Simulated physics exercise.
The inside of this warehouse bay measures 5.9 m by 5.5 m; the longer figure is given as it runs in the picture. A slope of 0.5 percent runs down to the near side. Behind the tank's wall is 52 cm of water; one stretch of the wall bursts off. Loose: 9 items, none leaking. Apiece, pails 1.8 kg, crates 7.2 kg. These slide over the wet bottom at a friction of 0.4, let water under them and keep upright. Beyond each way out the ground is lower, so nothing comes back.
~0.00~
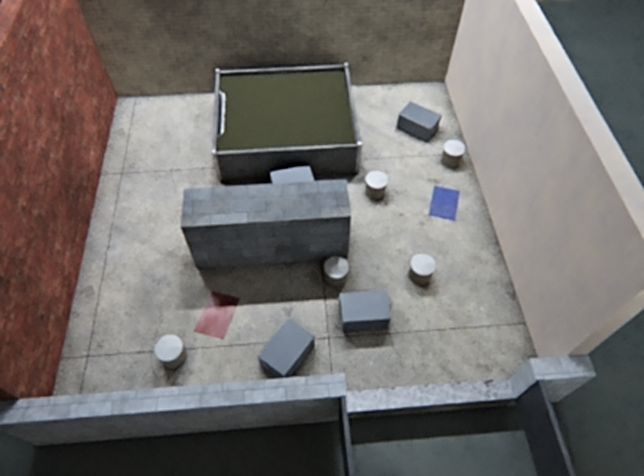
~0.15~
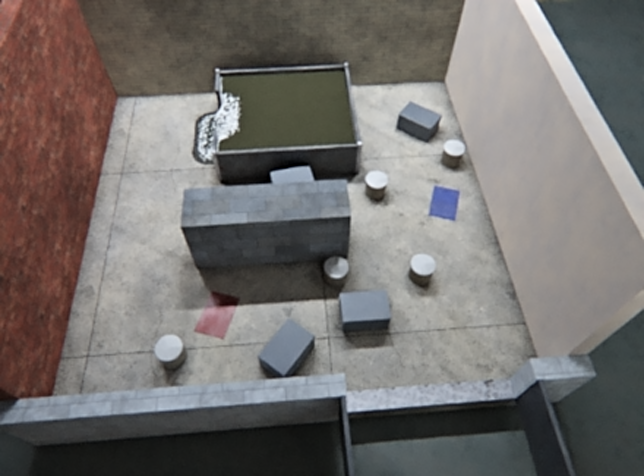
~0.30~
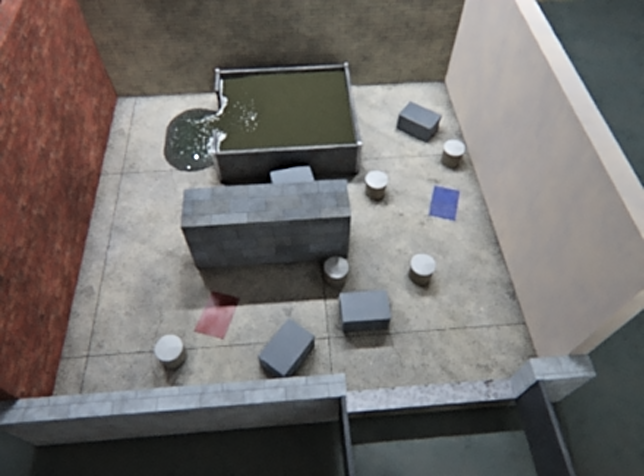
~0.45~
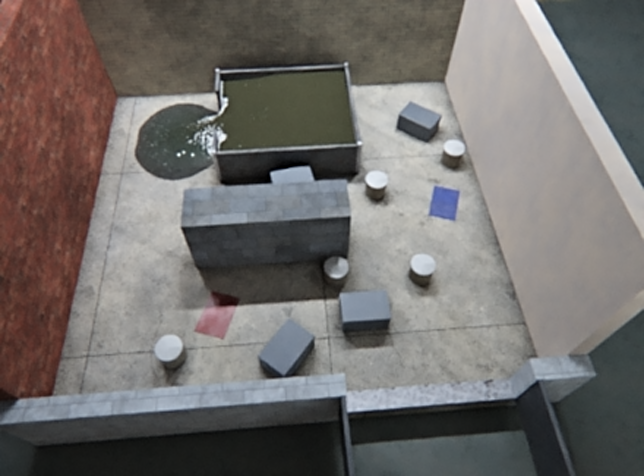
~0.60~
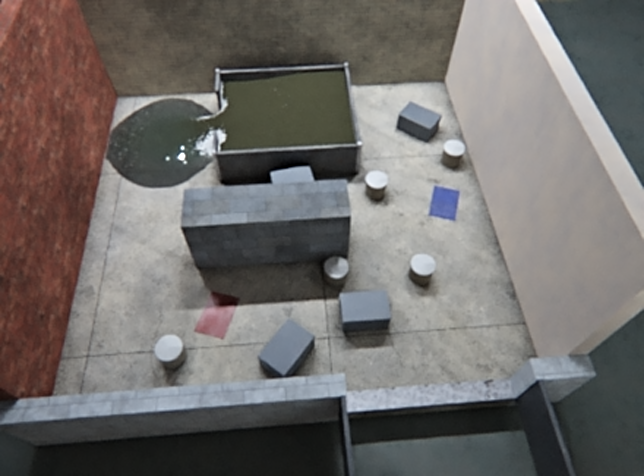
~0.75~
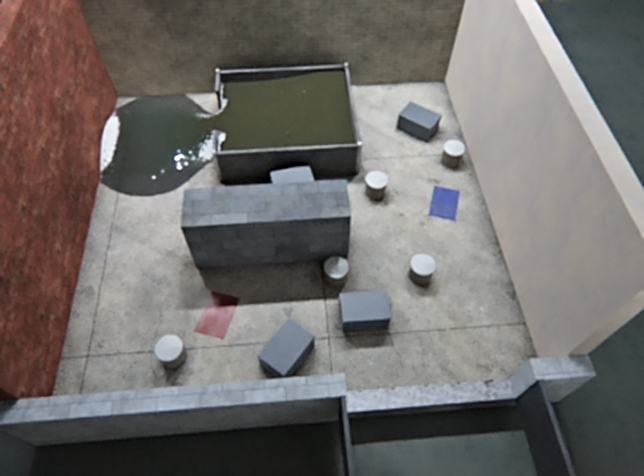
In a walled warehouse bay, murky water burst out through the left side of a tank and spread across the floor to the red wall, while the scattered blocks and pails stayed where they were.
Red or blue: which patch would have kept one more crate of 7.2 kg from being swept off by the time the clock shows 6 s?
The blue patch.
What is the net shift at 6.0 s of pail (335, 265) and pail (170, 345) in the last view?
Respectively 20 cm and 450 cm.
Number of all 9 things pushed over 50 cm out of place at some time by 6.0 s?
My count gives 3.
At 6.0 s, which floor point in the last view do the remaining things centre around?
Roughly at (395, 231).
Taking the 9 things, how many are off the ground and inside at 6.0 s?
1.
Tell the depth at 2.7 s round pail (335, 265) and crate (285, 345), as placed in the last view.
Some 0 cm at the first, some 0 cm at the second.
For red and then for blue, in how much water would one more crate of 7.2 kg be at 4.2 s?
Roughly 2 cm and 0 cm.
After 1.2 s on red it would be 0 cm off in 0 cm of water; on blue it would be 0 cm off in 0 cm of water.
After 2.7 s on red it would be 0 cm off in 0 cm of water; on blue it would be 0 cm off in 0 cm of water.
After 4.2 s on red it would be 51 cm off in 2 cm of water; on blue it would be 0 cm off in 0 cm of water.
After 6.0 s on red it would be 113 cm off in 4 cm of water; on blue it would be 0 cm off in 0 cm of water.
